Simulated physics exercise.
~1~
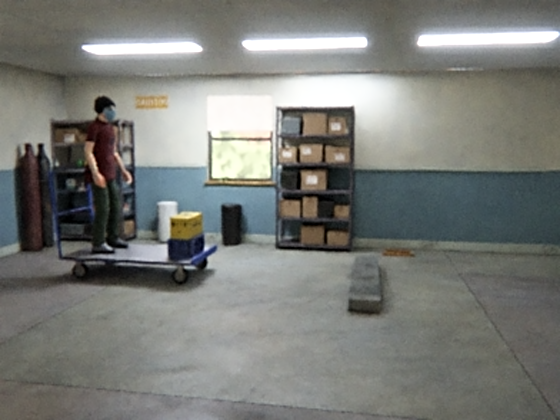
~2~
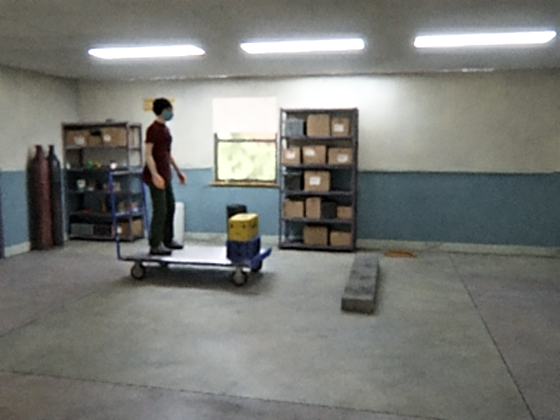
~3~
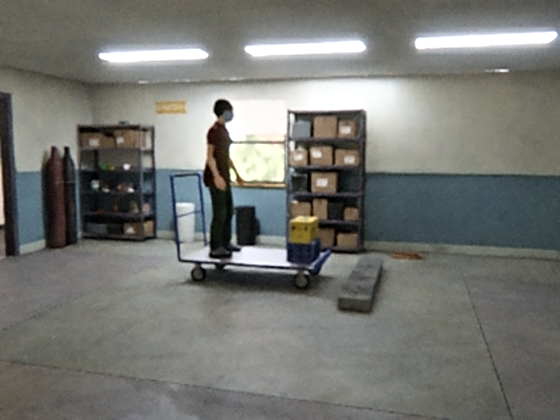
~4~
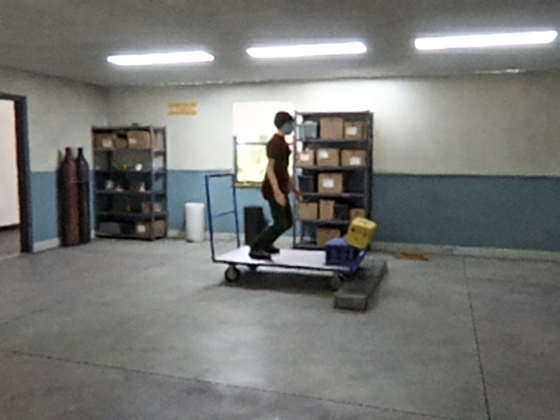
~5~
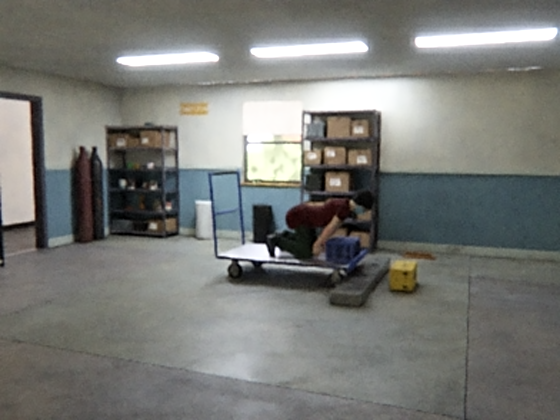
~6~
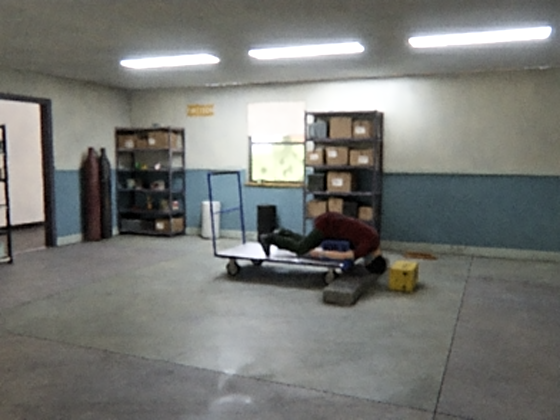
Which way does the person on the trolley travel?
The person moves to the right, riding on the trolley and then pitching forward that same way.
